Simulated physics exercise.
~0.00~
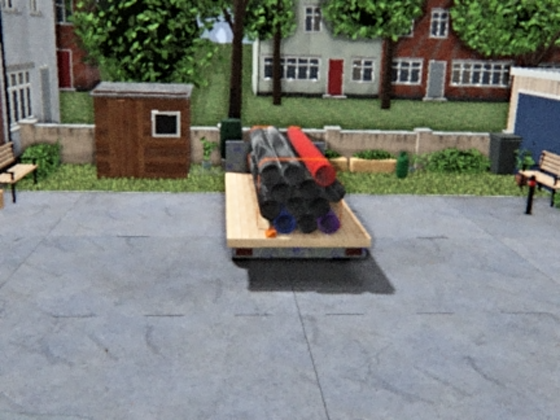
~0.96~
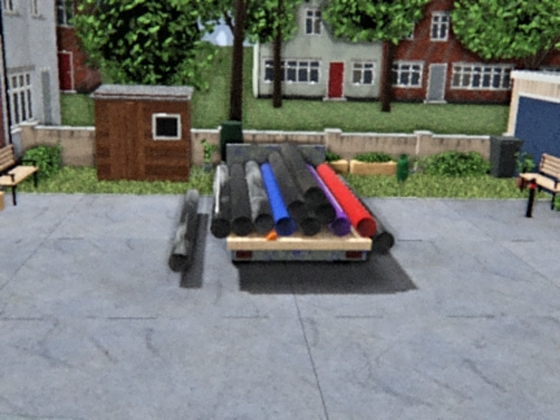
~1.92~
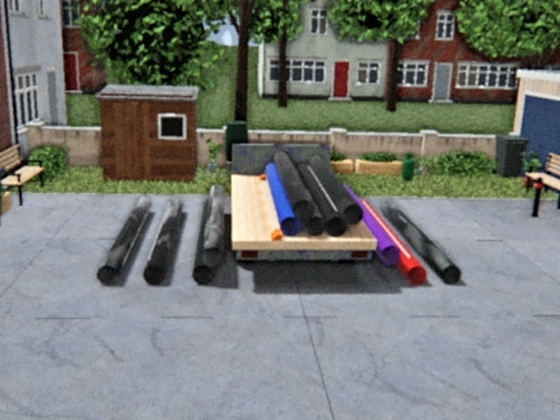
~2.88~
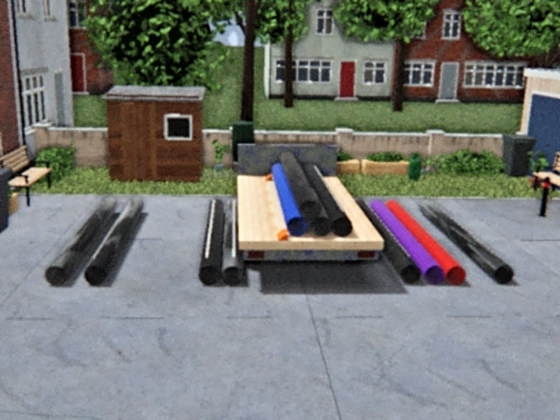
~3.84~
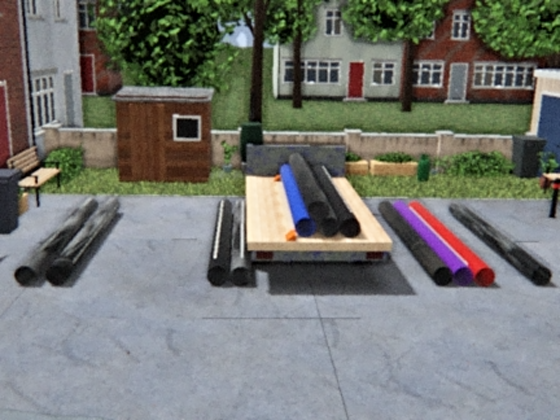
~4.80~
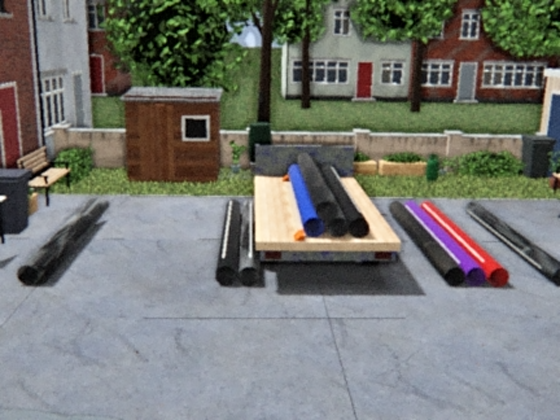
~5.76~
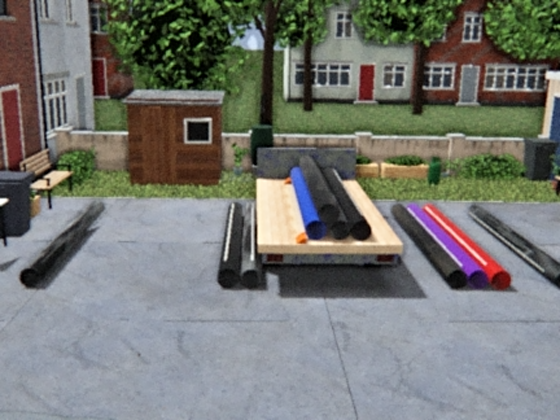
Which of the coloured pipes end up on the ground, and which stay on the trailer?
The purple and red pipes fall off the right side onto the ground. The blue pipe stays on the deck.
